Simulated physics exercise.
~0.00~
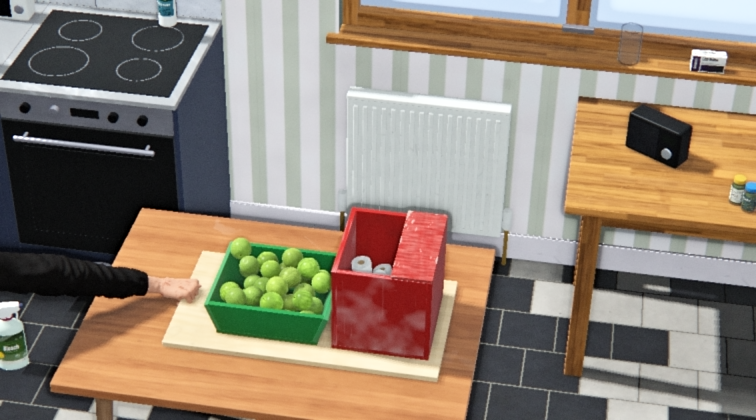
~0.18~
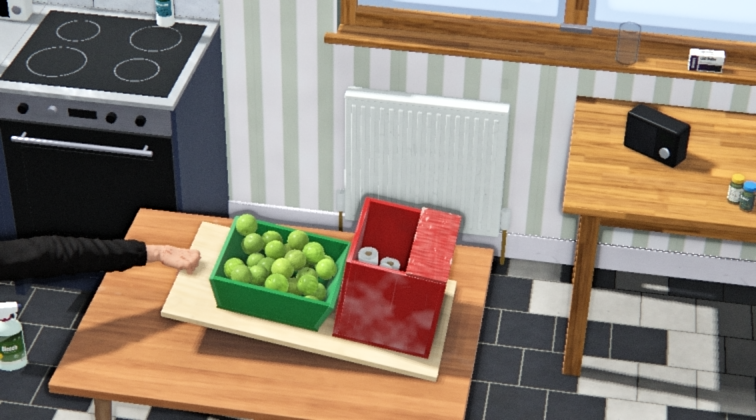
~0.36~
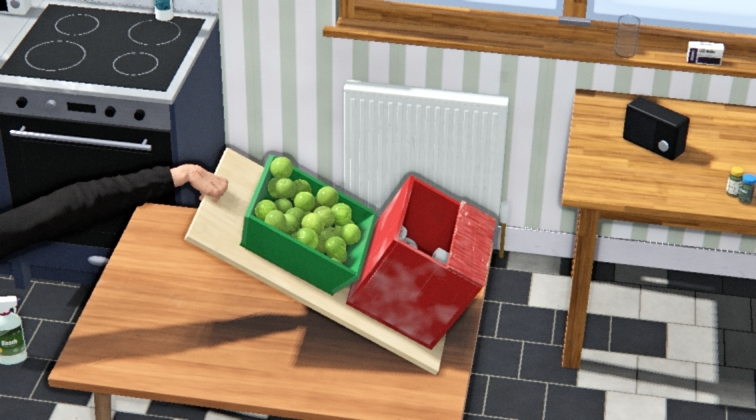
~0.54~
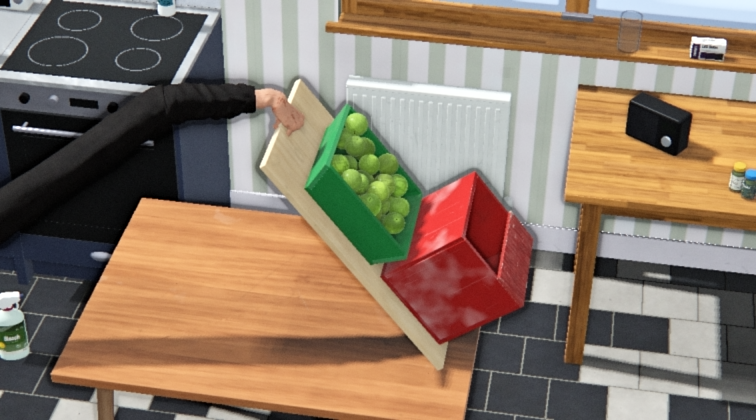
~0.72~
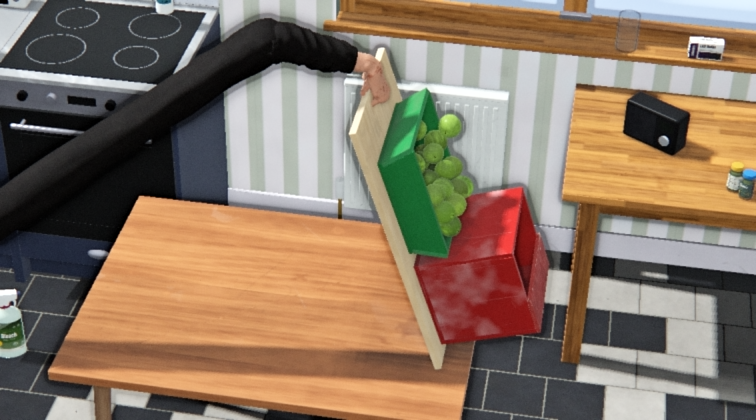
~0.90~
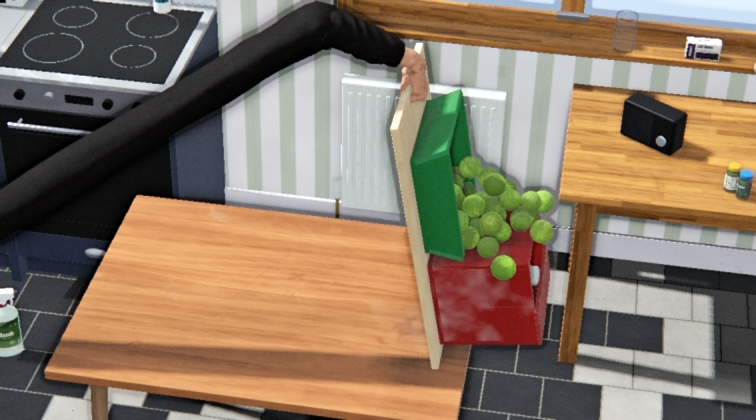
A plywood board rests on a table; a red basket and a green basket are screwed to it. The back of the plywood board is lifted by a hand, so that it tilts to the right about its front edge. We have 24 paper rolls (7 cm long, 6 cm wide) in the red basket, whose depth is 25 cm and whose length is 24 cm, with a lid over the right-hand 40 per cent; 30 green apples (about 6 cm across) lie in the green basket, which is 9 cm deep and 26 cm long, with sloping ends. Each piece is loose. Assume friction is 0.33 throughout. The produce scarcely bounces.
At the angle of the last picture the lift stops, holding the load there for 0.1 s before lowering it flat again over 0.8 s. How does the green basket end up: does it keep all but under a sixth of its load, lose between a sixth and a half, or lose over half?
The green basket loses over half.
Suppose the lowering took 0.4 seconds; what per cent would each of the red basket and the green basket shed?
In that case red basket 0, green basket 90 per cent.
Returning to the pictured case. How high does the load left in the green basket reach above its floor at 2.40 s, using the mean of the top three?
6 cm, more or less.
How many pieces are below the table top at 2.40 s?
That count sits near 16.
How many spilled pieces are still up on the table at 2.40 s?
Near 3, by my count.
After 1.14 s, tilt 74°; the red basket has all 24 and the green basket is down by 19 of 30.
After 1.44 s, tilt 34°; the red basket has all 24 and the green basket is down by 19 of 30.
After 1.86 s, tilt 0°; the red basket has all 24 and the green basket is down by 19 of 30.
Final count (at 2.40 s), the red basket has all 24 and the green basket is down by 19 of 30. Asked share, 19 of 30, 63 per cent.
